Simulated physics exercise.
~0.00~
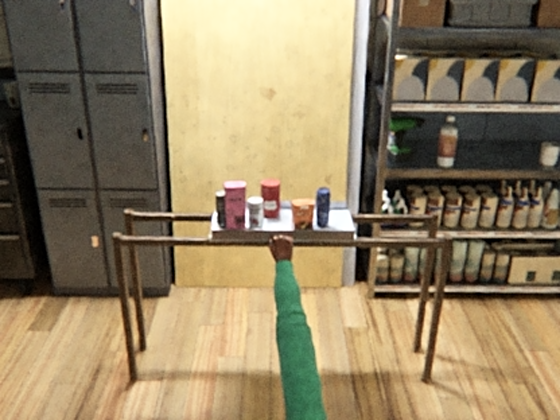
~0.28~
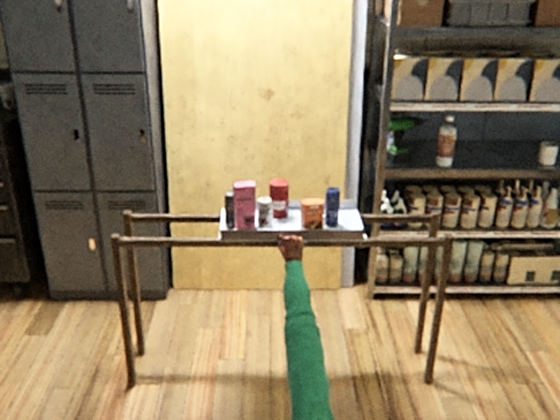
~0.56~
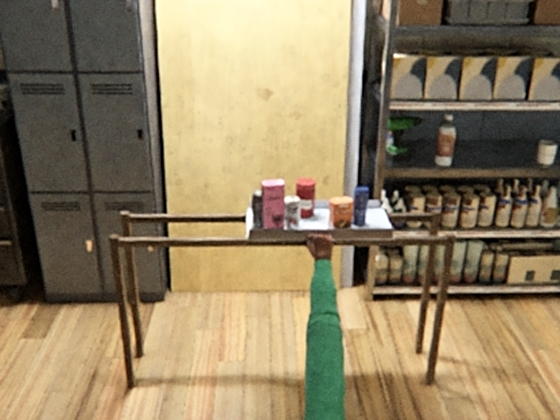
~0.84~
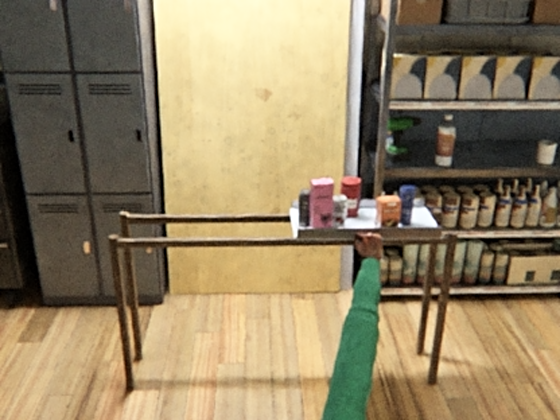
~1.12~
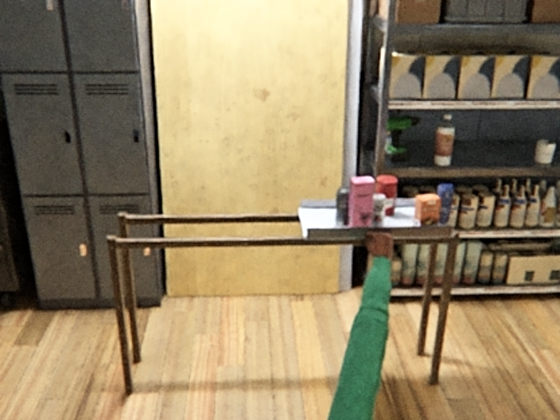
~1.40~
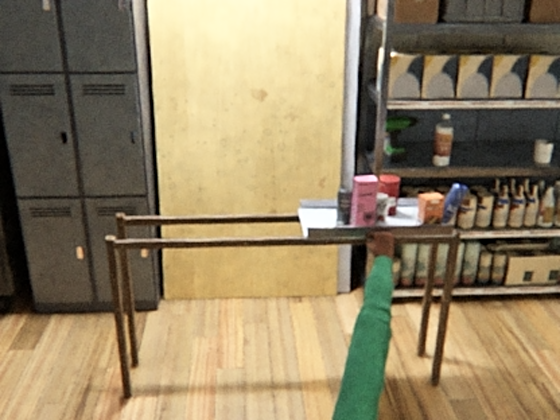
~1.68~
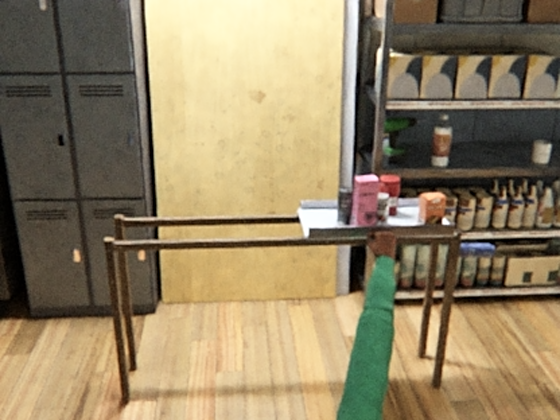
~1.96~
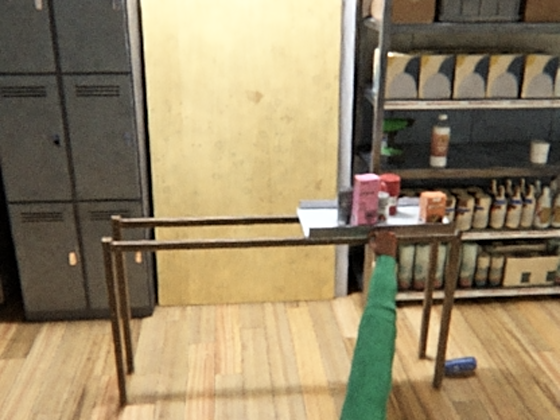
The clip opens on a white tray of small cans, a pink carton, an orange packet and a red jar, resting on a metal rack as a green-sleeved arm reaches to its front edge. The hand moves the tray along the rails to the right, with everything still upright. The tray stops at the right end, and the items slide a little farther right across it. The blue can tips over the right edge and drops. It ends up lying on the wooden floor by the rack's right legs, while the other items stay standing on the tray.
